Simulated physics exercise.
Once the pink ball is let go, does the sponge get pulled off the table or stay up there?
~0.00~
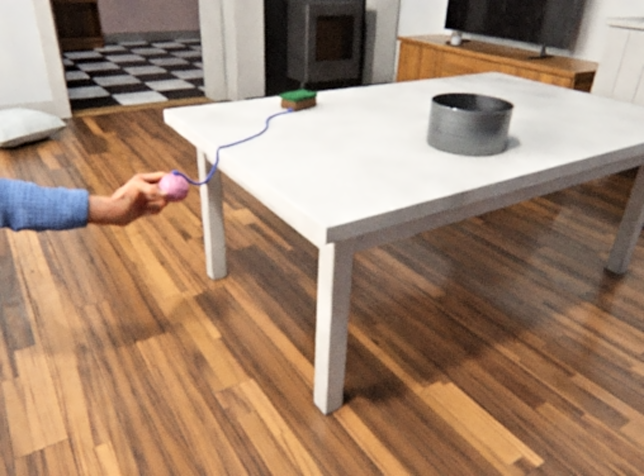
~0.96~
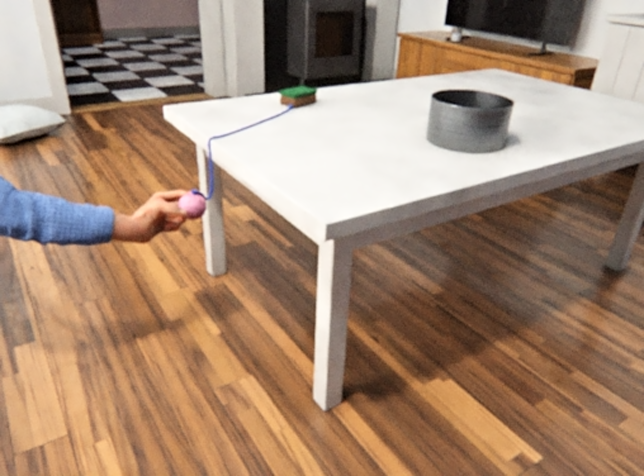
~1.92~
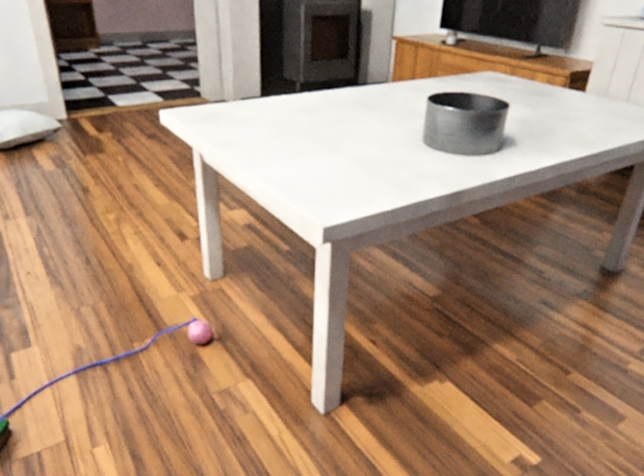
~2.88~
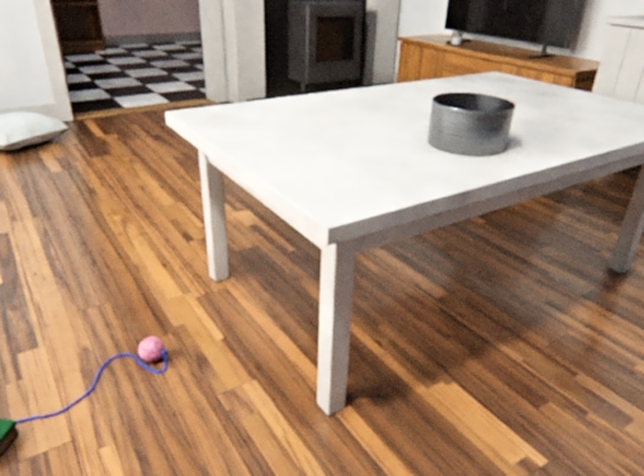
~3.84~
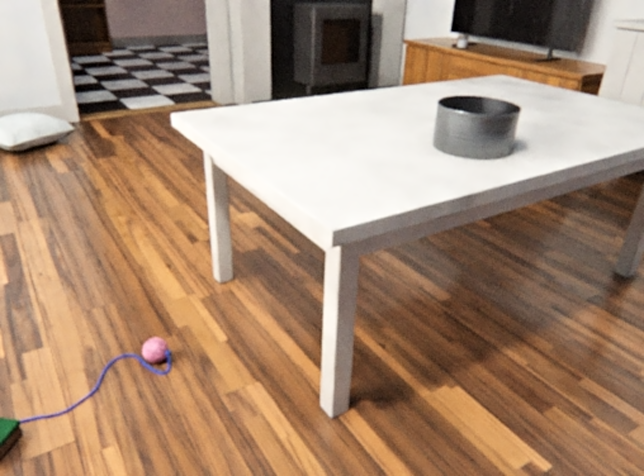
The sponge is pulled off the table by the string. It ends up on the floor, as does the pink ball.
A hand lets go of a pink ball, and the tied sponge follows it to the floor.
